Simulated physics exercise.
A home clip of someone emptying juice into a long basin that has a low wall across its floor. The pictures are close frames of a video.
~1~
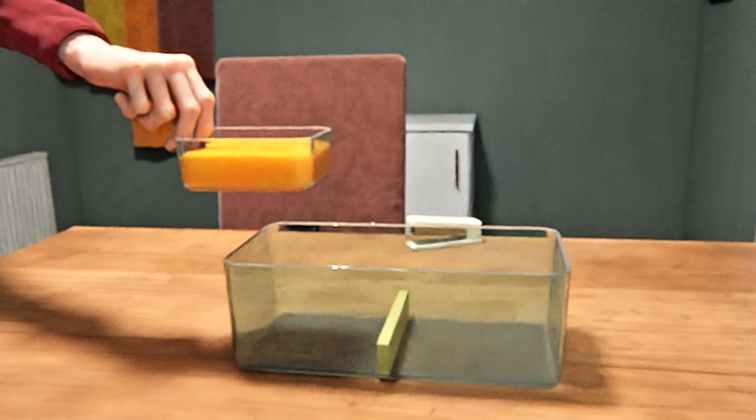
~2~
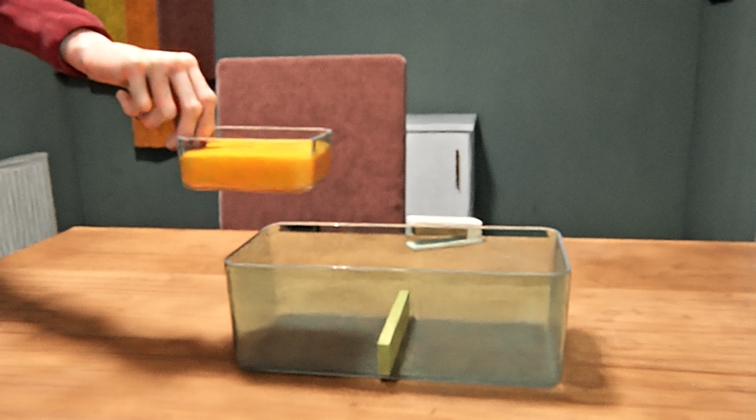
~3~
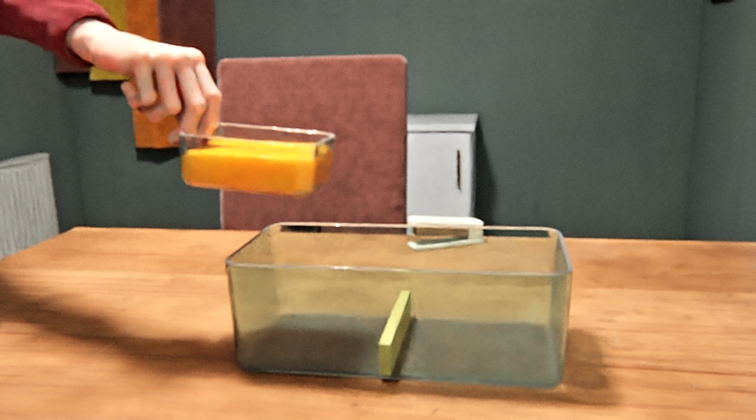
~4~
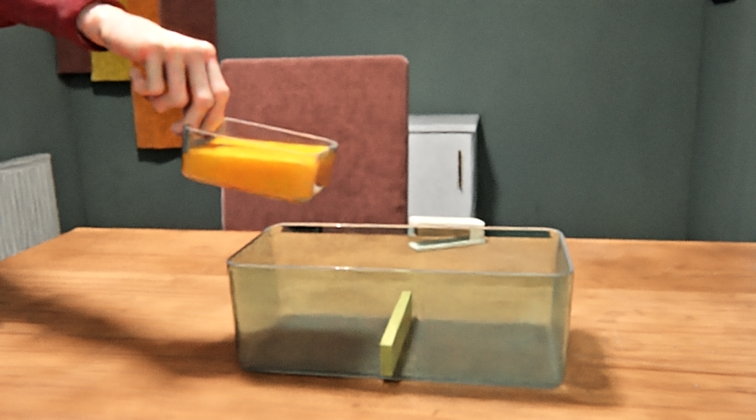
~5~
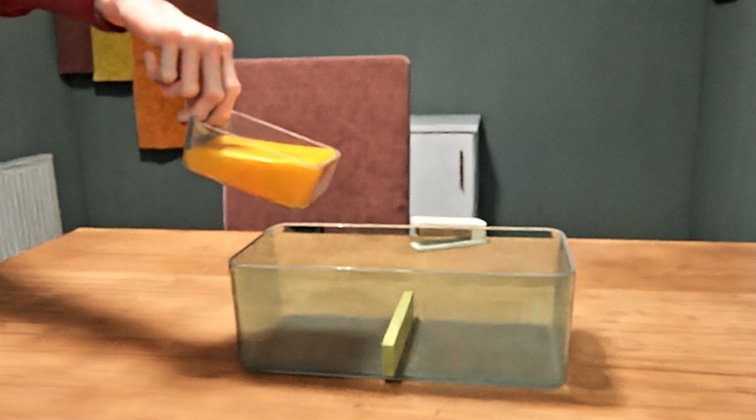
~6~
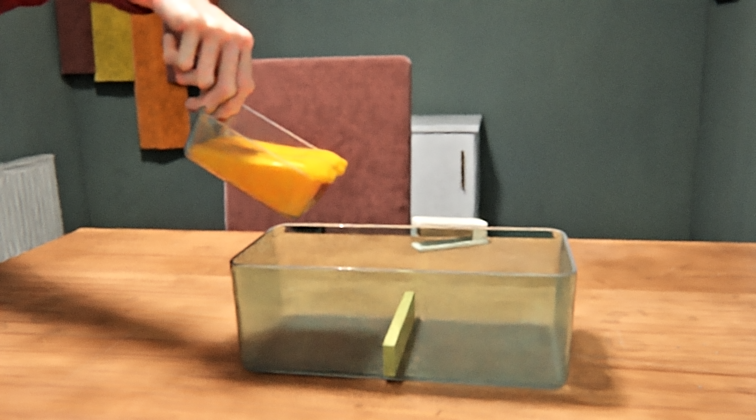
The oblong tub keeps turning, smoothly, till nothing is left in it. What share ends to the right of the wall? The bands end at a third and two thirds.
In the end not even a third is right of the wall.
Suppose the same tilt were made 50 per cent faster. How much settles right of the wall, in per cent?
Some 15 per cent.
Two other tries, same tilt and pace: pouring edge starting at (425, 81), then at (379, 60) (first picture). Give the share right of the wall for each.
Roughly 85 per cent, and 80 per cent.
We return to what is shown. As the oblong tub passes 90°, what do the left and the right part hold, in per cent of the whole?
The left part 70 per cent, the right part 5.
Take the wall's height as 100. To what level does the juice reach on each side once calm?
Near 50 on the left, 10 on the right.
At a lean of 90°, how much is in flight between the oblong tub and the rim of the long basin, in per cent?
It comes to 10 per cent or so.
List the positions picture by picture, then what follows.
In the first picture, it leans 0°; its right rim is at (322, 135); the juice meets the walls at (199, 147) and (321, 148); the long basin's rim runs from (248, 243) to (563, 251); the wall's top is at (395, 315).
In the second picture, it leans 1°; its right rim is at (323, 137); the juice meets the walls at (200, 147) and (322, 149).
In the third picture, it leans 5°; its right rim is at (325, 142); the juice meets the walls at (201, 146) and (324, 151).
In the fourth picture, it leans 12°; its right rim is at (328, 151); the juice meets the walls at (203, 144) and (327, 154).
In the fifth picture, it leans 21°; its right rim is at (330, 162); the juice meets the walls at (203, 144) and (331, 156).
In the sixth picture, it leans 31°; its right rim is at (330, 175); the juice meets the walls at (205, 141) and (325, 161); 6 per cent is over the edge.
A moment on, the oblong tub is tipped on its side and 10 per cent is still to pour, 71 is left of the wall and 6 right of it.
Next, the oblong tub is tipped right over and 2 per cent is still to pour, 85 is left of the wall and 8 right of it.
Then the oblong tub is tipped right over and 0 per cent is still to pour, 87 is left of the wall and 11 right of it.
Later the oblong tub is tipped right over and 0 per cent is still to pour, 87 is left of the wall and 11 right of it.
At rest 87 per cent lies left of the wall, 11 right of it and 2 outside.
